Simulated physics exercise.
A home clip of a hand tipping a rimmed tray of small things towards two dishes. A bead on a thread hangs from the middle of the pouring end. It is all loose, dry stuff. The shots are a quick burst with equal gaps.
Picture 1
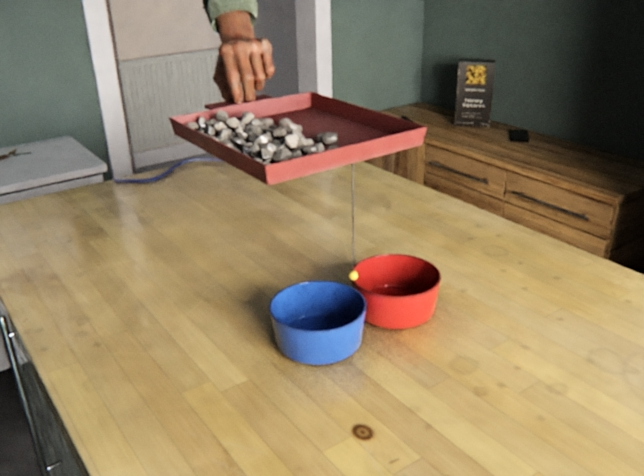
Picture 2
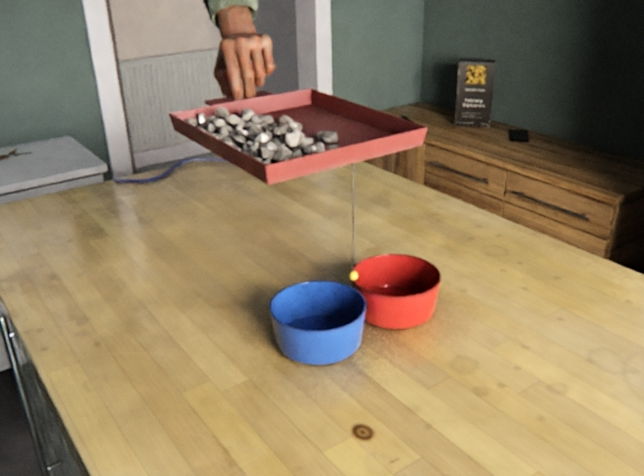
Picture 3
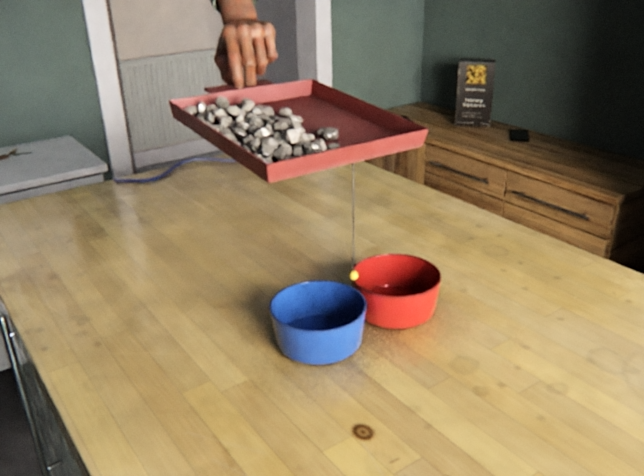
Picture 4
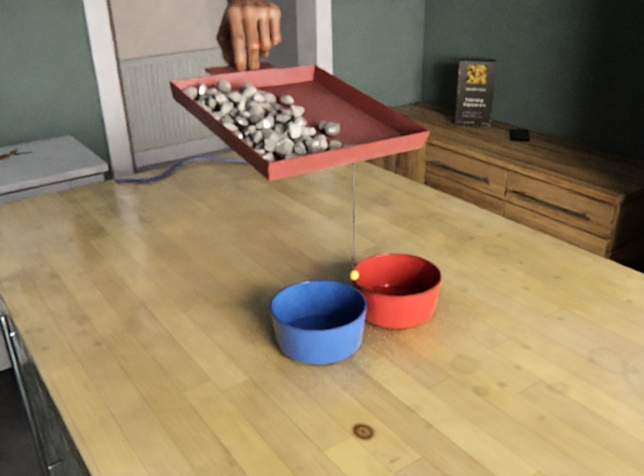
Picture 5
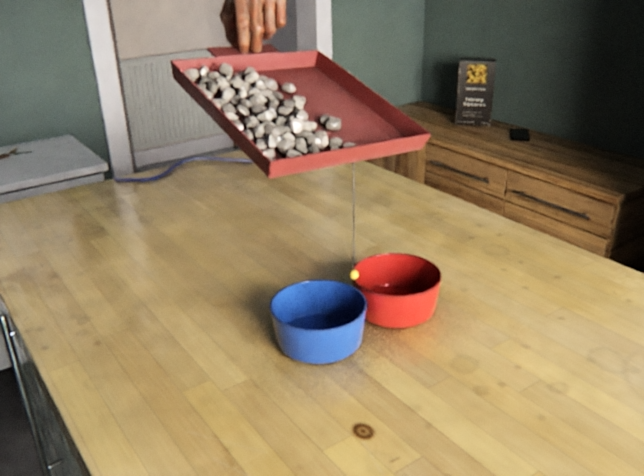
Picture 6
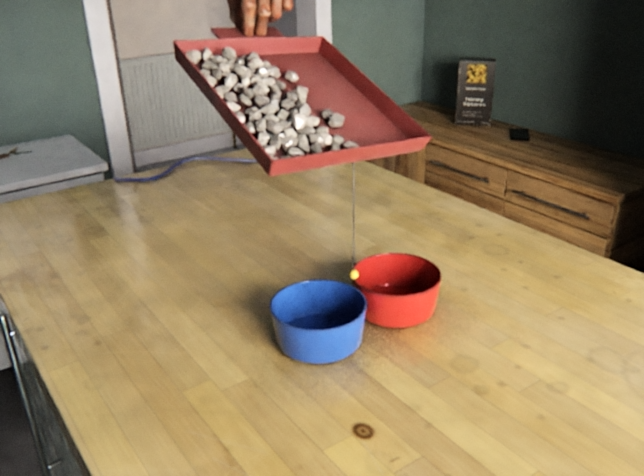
A hand raises the back of a red tray, and the gray stones shift slightly forward.
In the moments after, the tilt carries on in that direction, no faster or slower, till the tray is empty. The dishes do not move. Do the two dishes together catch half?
They take less than half between them.
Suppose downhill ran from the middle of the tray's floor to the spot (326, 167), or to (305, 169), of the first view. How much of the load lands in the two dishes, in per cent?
In turn 30 and 50 in a hundred.
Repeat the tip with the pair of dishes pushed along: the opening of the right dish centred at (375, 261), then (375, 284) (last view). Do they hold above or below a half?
First below a half, then the smaller part.
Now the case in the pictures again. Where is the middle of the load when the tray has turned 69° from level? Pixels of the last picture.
Close to (359, 138).
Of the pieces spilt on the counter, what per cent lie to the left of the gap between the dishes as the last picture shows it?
Near 10 %.
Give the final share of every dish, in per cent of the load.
About: Left dish 0, right dish 20 per cent.
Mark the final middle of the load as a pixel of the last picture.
Roughly at (450, 339).
Soon, tray tipped steeply; nearly all on the tray; a small part in the air.
A while on, tray tipped past a quarter turn; a small part on the tray; a small part in the right dish; about two thirds outside both; a small part in the air.
Towards the end, tray tipped past a quarter turn; about a quarter in the right dish; most outside both.
Finally, tray tipped past a quarter turn; none in the left dish; about a quarter in the right dish; most outside both.
